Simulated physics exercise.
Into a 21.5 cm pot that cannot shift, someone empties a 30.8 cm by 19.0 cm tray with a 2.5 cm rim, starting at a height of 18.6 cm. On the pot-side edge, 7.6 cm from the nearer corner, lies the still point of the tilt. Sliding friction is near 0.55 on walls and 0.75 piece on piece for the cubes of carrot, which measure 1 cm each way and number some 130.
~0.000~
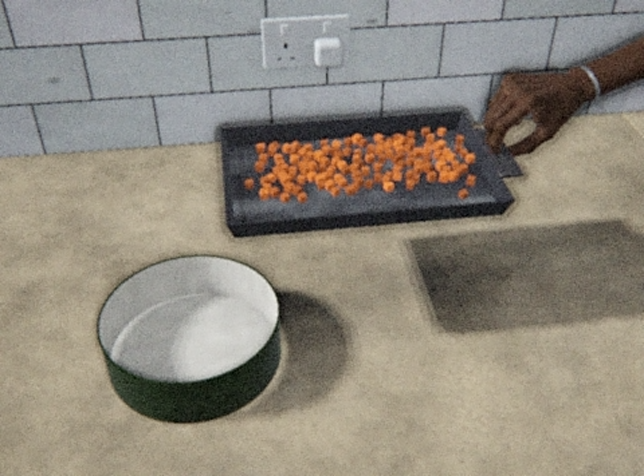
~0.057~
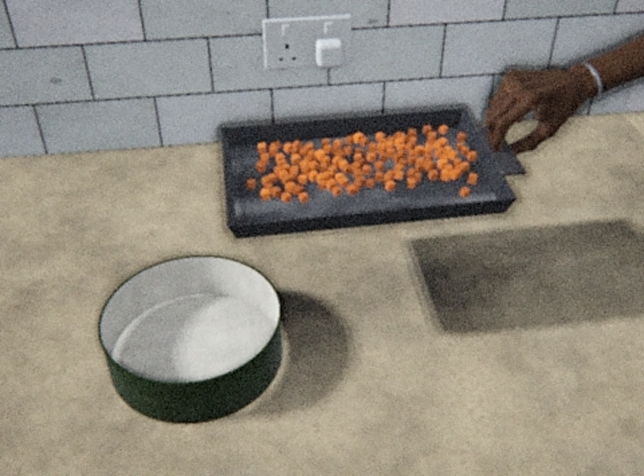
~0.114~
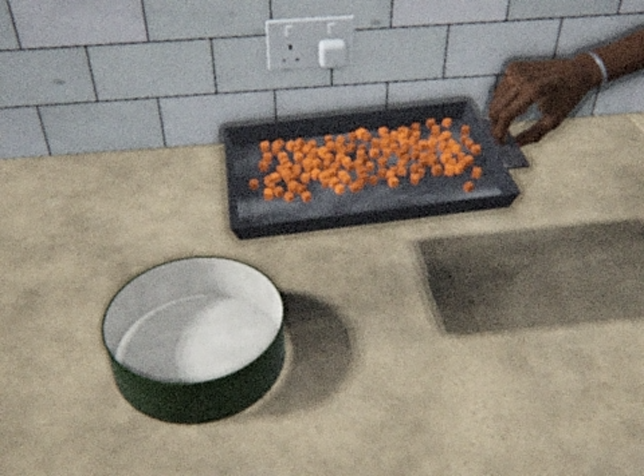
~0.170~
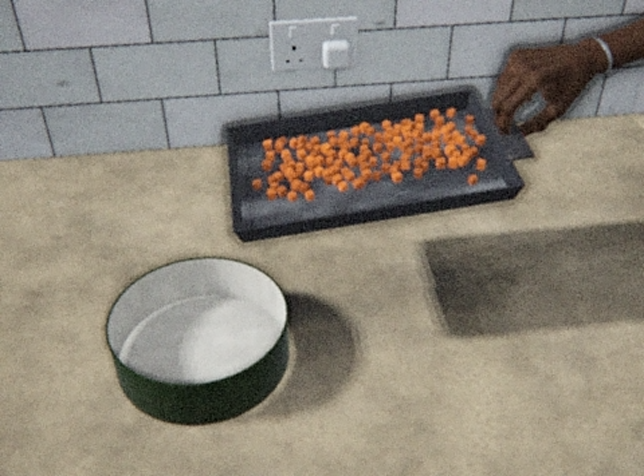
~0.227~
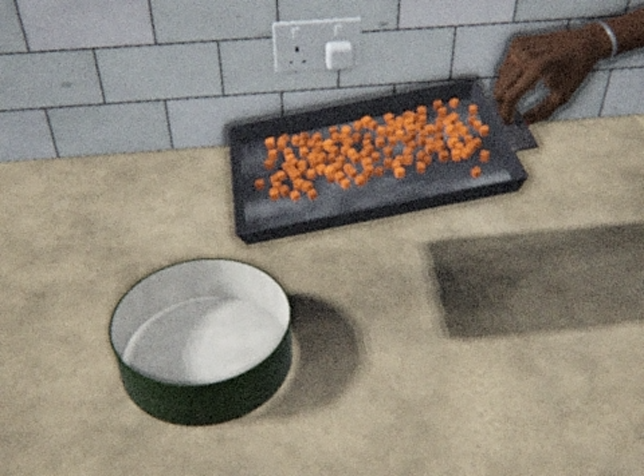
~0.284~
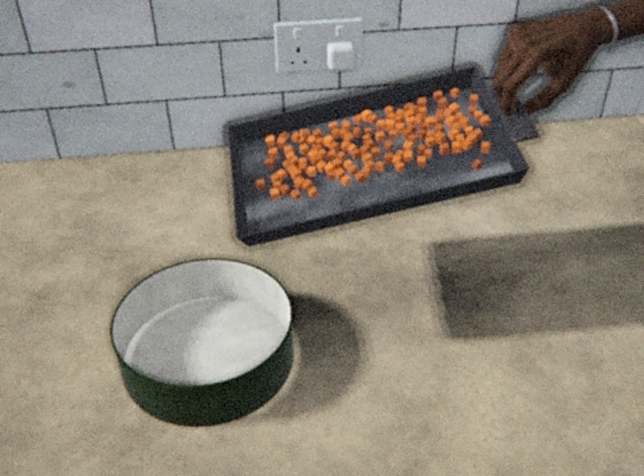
The clip shows a hand at the right holding a dark tray of small orange pieces above a counter, near a green pot with a white interior, then gradually raising the tray's right side so it slants down toward the left.
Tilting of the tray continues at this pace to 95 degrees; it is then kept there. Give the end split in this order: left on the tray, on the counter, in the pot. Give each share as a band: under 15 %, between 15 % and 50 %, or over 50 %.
Shares by band: Tray under 15 %, counter under 15 %, pot over 50 %.
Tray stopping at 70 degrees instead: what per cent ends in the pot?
It would be near 50 per cent.
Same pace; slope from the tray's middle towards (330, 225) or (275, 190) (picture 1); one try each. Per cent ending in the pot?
Near 55 and 65 per cent, in that order.
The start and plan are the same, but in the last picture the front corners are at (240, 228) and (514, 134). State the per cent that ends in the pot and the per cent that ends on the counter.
Pot 80, counter 20.
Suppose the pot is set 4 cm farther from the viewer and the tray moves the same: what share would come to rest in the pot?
With that change it comes to something like 100 in a hundred.
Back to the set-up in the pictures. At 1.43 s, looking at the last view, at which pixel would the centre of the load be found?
At about (237, 248).
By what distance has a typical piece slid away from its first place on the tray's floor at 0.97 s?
Displacement on the tray: Roughly 14 cm.
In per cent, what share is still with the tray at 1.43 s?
55%, roughly.
After 0.97 s, tilt 51 degrees; the tray holds 100 %, the pot 0 %.
After 1.43 s, tilt 77 degrees; the tray holds 55 %, the pot 45 %.
After 1.97 s, tilt 95 degrees; the tray holds 10 %, the pot 80 %.
At rest (2.9 s), tray 0 %, counter 0 %, pot 100 %.
